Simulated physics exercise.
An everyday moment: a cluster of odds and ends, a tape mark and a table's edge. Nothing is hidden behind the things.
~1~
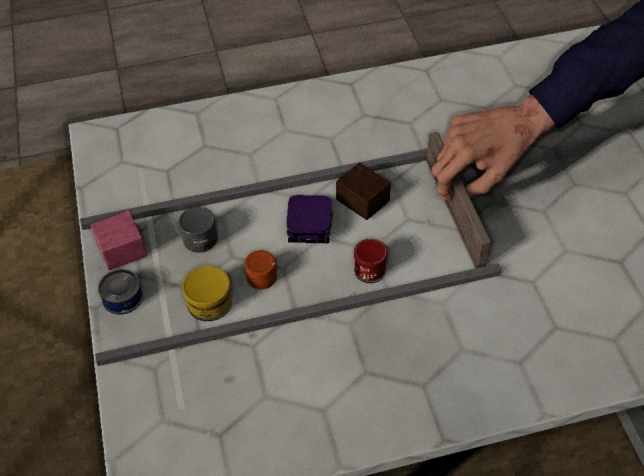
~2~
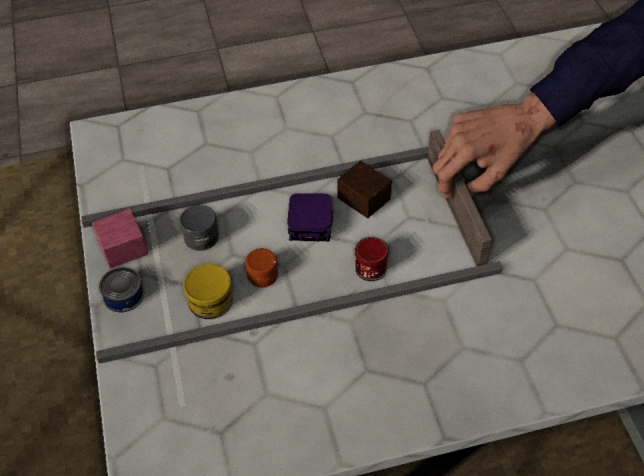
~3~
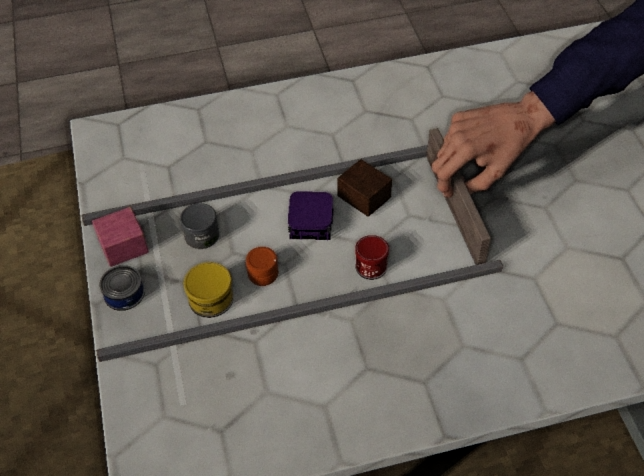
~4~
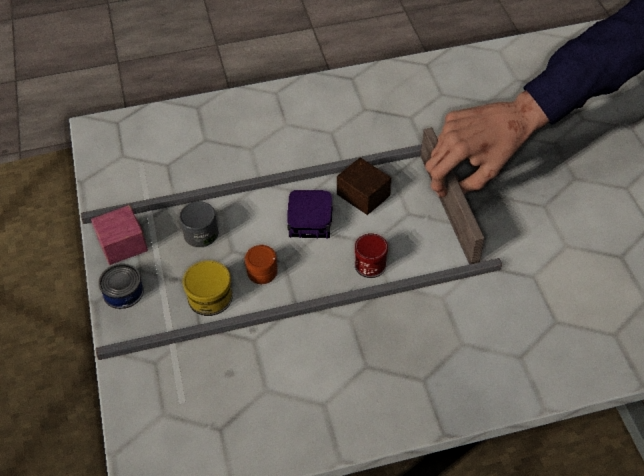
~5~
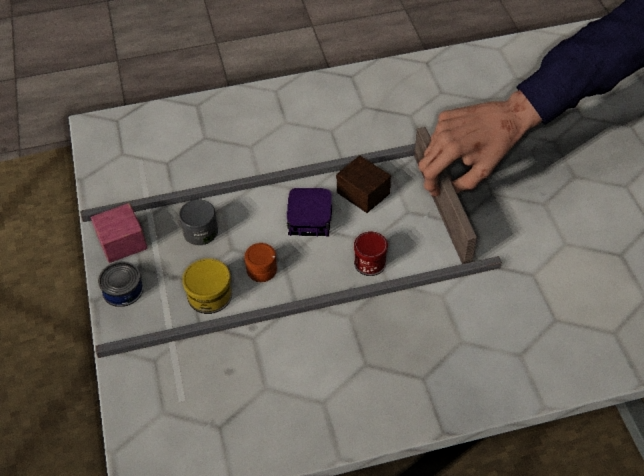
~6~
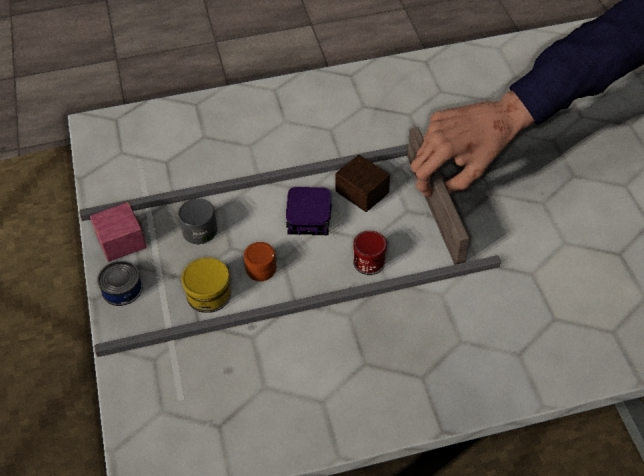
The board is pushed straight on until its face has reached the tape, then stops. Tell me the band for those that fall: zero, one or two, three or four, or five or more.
Here the number that fall off is one or two.
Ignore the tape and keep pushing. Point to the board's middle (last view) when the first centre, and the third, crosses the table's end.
Near (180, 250) and (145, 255).
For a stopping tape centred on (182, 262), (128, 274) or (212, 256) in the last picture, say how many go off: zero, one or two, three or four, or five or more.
Taking them in turn, not one; 3 or 4; zero.
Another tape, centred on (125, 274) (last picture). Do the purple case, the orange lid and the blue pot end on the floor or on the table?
The purple case remains up, the orange lid is kept, the blue pot goes over.
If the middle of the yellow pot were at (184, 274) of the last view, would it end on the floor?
Then it remains up.
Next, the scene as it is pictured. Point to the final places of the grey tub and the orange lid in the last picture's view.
Near (95, 234) and (146, 289).
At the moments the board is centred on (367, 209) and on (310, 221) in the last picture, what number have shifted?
By then 3, and 3.
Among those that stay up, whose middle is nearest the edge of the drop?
The blue pot.
Soon after, none off yet; blue pot at rest near (120, 283); pink block at rest near (118, 232); yellow pot at rest near (207, 285).
After that, none off yet; blue pot at rest near (120, 283); pink block at rest near (118, 232); yellow pot displaced a little near (181, 293).
In the end, the number that fall off is one or two; gone, pink block.
